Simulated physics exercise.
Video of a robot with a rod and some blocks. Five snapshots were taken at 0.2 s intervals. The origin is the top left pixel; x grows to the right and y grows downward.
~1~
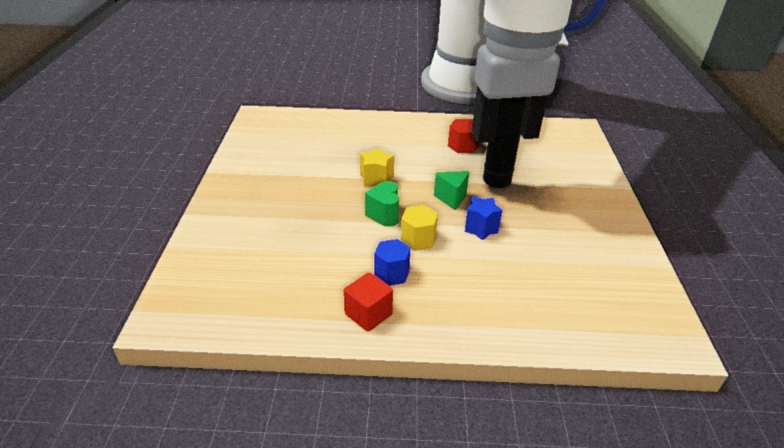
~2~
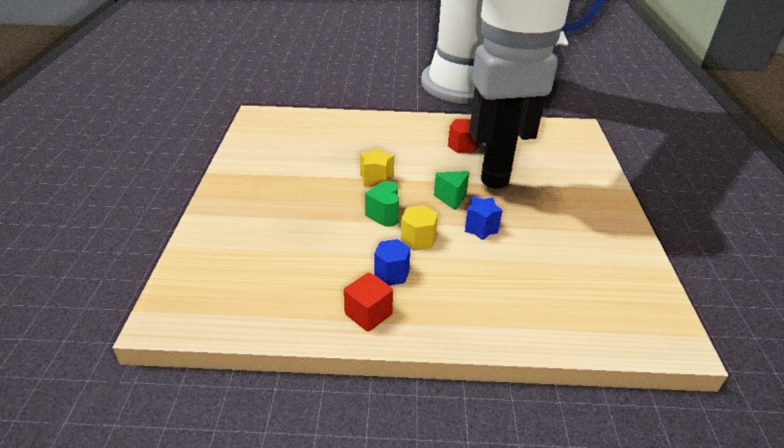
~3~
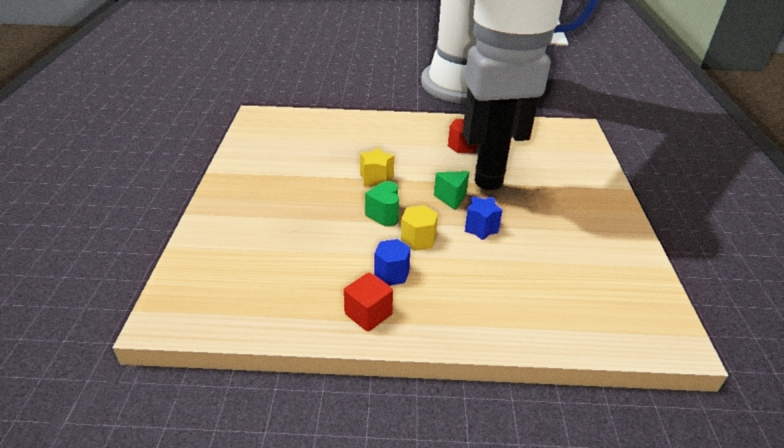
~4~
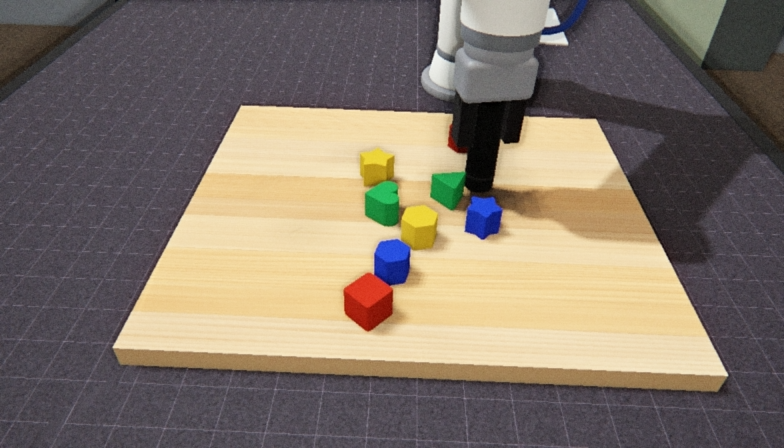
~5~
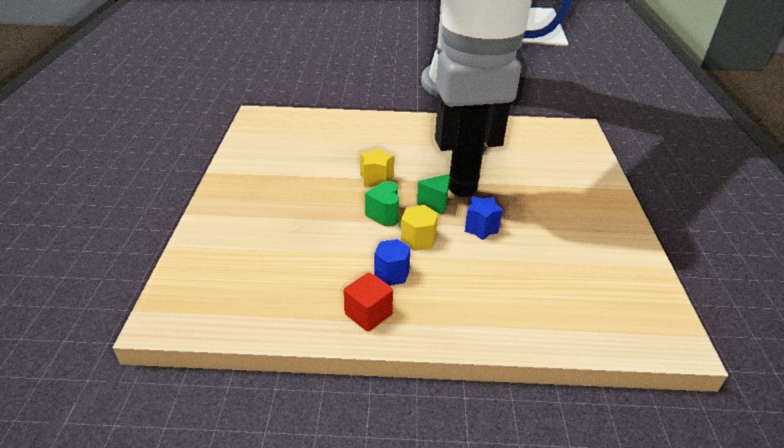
A robot arm moves its black rod left and pushes the green triangular block left.
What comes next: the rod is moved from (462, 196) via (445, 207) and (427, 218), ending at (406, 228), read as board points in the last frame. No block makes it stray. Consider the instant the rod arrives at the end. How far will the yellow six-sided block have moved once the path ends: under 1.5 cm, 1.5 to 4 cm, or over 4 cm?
The yellow six-sided block moves 1.5-4 cm.
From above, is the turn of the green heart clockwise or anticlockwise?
That block twists counter-clockwise.
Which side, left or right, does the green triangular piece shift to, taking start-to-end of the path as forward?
Picture yourself facing from the start of the path to its end: The green triangular piece moves off to your right.
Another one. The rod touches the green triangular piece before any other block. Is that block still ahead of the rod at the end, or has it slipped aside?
The rod passes it.
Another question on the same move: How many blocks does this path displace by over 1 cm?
My best guess is that three blocks or more move over 1 cm.
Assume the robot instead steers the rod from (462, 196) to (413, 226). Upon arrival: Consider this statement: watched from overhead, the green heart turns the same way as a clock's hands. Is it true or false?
It is false.
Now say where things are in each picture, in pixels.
The first frame shows rod tip at (497, 181); block tops, green heart at (385, 192); yellow six-sided block at (420, 216); green triangular piece at (454, 176); blue star block at (485, 206).
The second frame shows rod at (495, 181); blocks unchanged.
The third frame shows rod at (489, 183); blocks unchanged.
The fourth frame shows rod at (478, 185); green triangular piece at (451, 178).
The fifth frame shows rod at (463, 189); green heart at (385, 192); yellow six-sided block at (420, 216); green triangular piece at (438, 182); blue star block at (485, 206).
What follows on the original path. Halfway along, rod at (436, 205); green heart at (379, 192), turned 20° anticlockwise; green triangular piece at (409, 189).
At the end, rod at (406, 220); green heart at (369, 192), turned 30° anticlockwise; yellow six-sided block at (413, 226), turned 40° anticlockwise; green triangular piece at (395, 188), turned 35° clockwise; blue star block in place.
